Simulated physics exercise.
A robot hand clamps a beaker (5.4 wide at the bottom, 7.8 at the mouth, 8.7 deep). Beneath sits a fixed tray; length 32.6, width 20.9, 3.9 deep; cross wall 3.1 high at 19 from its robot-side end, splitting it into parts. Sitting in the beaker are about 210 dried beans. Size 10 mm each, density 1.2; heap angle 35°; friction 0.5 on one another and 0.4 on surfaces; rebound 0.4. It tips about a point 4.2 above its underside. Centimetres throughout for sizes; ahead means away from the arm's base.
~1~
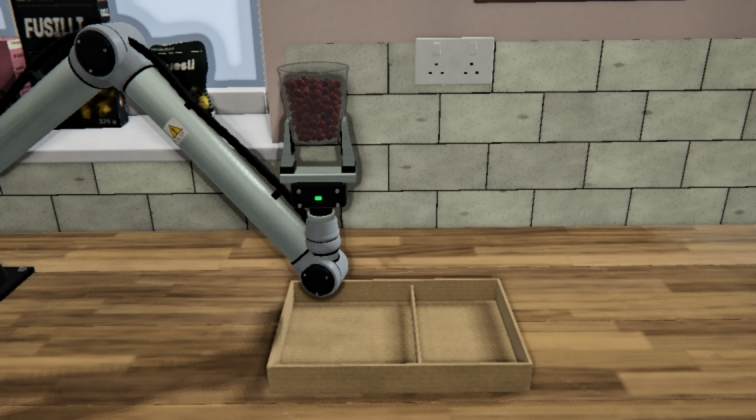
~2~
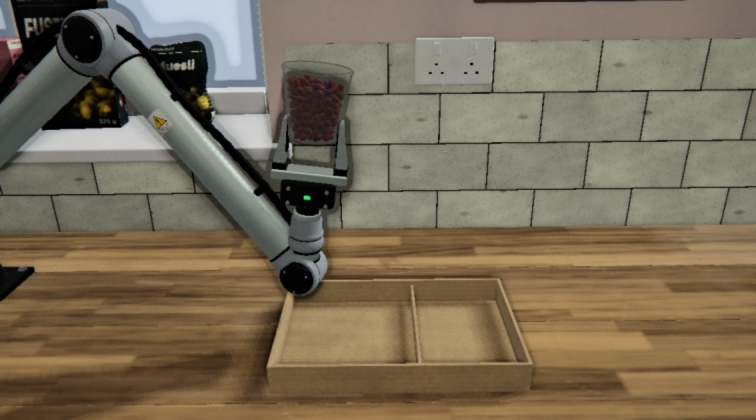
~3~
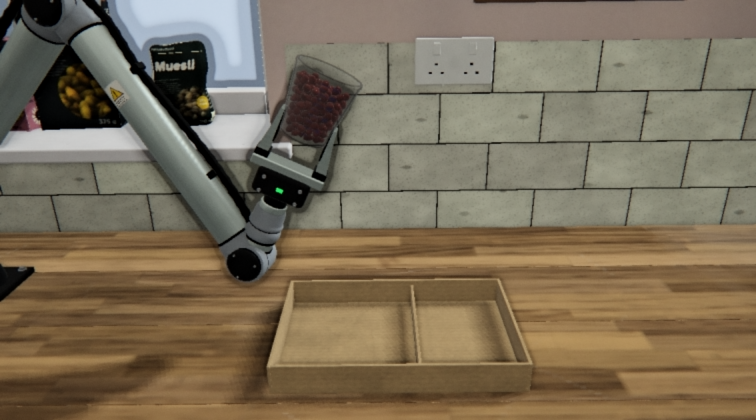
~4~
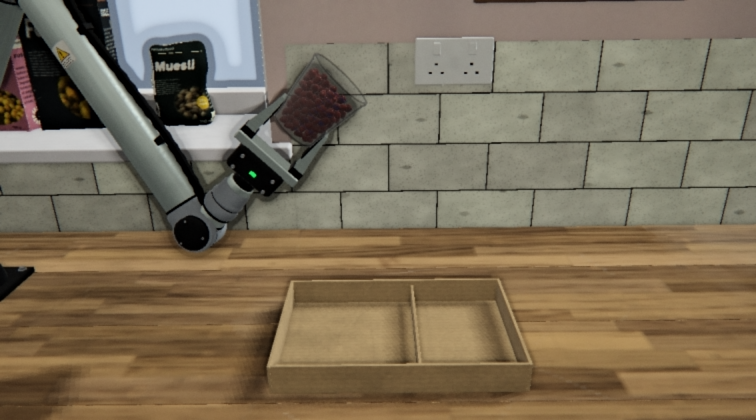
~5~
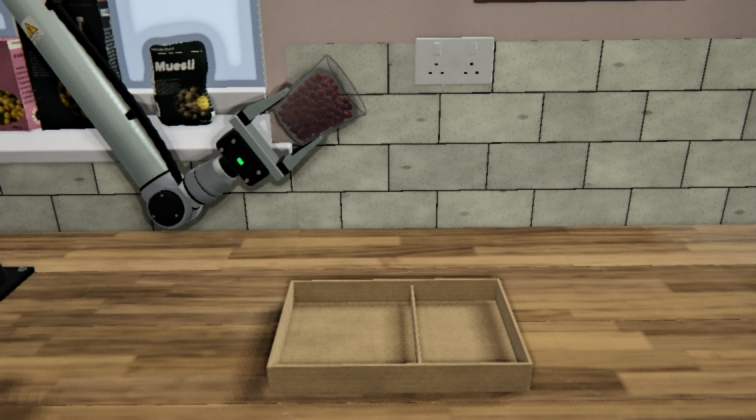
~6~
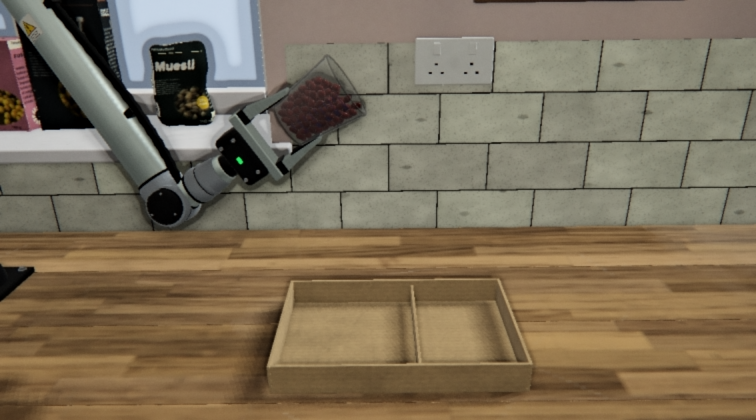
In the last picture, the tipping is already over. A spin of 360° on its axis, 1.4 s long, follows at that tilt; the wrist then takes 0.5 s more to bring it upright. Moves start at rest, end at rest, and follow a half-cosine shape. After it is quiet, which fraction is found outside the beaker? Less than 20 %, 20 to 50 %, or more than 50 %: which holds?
The share is less than 20 %.
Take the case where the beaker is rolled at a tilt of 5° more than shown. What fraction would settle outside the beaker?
About 5 %.
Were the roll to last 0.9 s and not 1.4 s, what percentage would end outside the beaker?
It would come to close to 0 per cent.
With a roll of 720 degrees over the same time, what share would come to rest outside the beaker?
Estimate: Near 0 %.
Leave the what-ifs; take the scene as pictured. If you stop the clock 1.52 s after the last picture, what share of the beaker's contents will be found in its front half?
About 45 %.
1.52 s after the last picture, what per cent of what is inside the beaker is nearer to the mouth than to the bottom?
Mouth-half share: Approx. 45 in a hundred.
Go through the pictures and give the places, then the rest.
The beaker middle at (315, 105), upright; upper third of the load around (314, 90), from x 290 to 340, top at y 80; 214 in the beaker, in the first frame.
The beaker middle at (315, 105), tipped 7°; upper third of the load around (313, 90), from x 290 to 340, top at y 80, in the second frame.
The beaker middle at (316, 105), tipped 26°; upper third of the load around (314, 91), from x 290 to 345, top at y 75, in the third frame.
The beaker middle at (316, 106), tipped 45°; upper third of the load around (315, 91), from x 285 to 350, top at y 70, in the fourth frame.
The beaker middle at (316, 106), tipped 56°; upper third of the load around (318, 93), from x 285 to 350, top at y 80, in the fifth frame.
The beaker middle at (316, 106), tipped 57°; upper third of the load around (318, 94), from x 285 to 355, top at y 80; 214 in the beaker, in the sixth frame.
Then, 0.76 s on, tipped 57°, highest piece 38 above the table; 213 in the beaker, 1 in flight or on a rim.
Then, 1.52 s on, tipped 49°, highest piece 38 above the table; 209 in the beaker, 3 in the robot-side part, 1 in the far-side part, 1 in flight or on a rim.
Then, 2.10 s on, upright, highest piece 40 above the table; 209 in the beaker, 3 in the robot-side part, 2 in the far-side part.
Then, 2.80 s on, upright, highest piece 40 above the table; 209 in the beaker, 3 in the robot-side part, 2 in the far-side part.
In the end, 209 in the beaker, 3 in the robot-side part, 2 in the far-side part. That is 2 % outside the beaker.
